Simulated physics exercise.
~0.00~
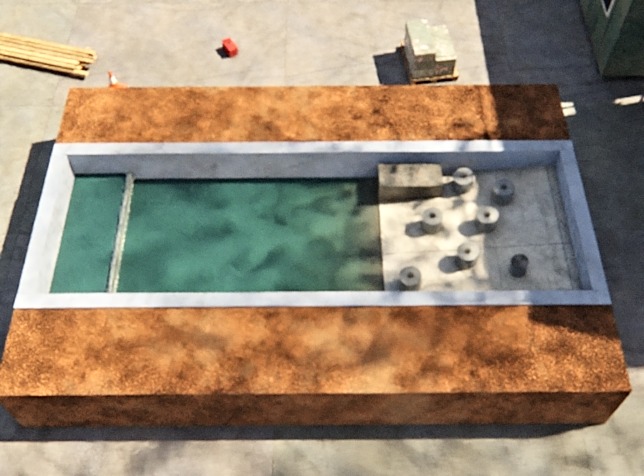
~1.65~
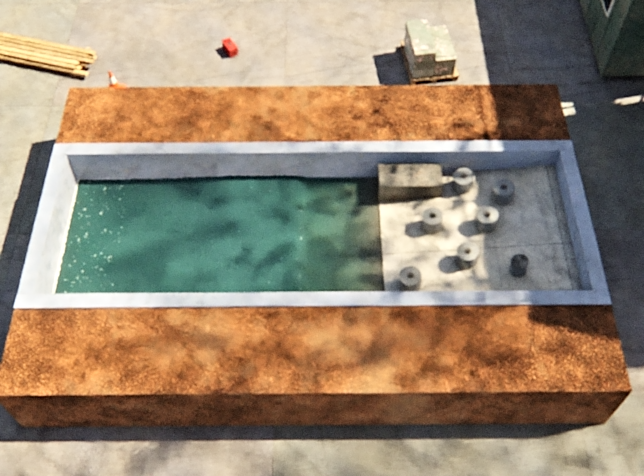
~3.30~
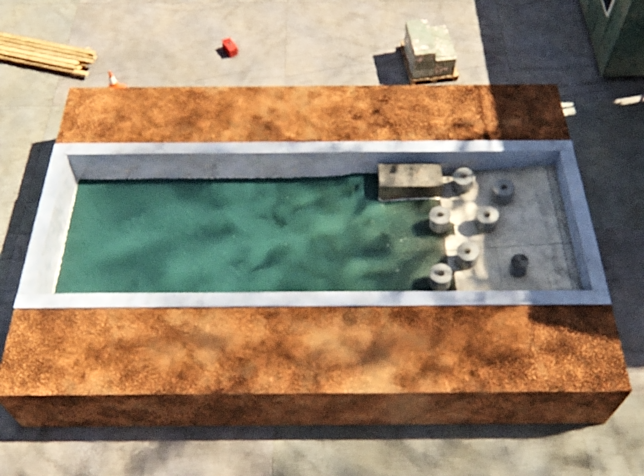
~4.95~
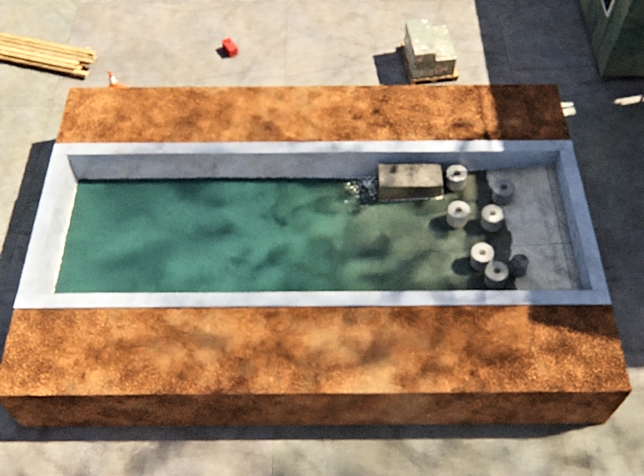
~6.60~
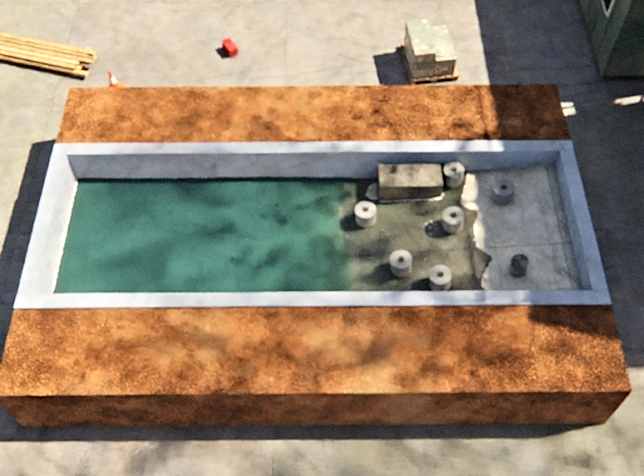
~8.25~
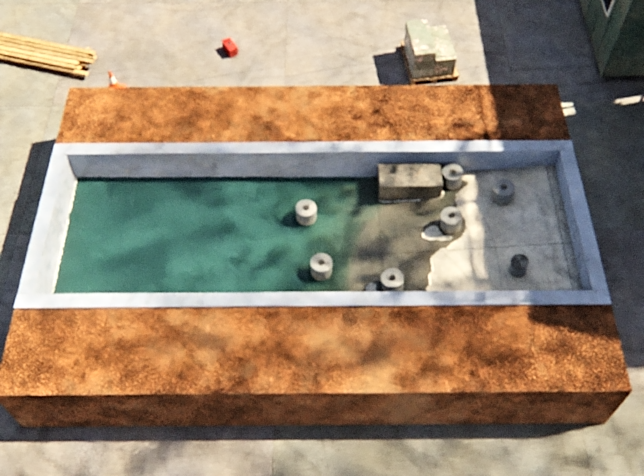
Green water surges right up a ramp, then draws back left, carrying several grey cylinders.
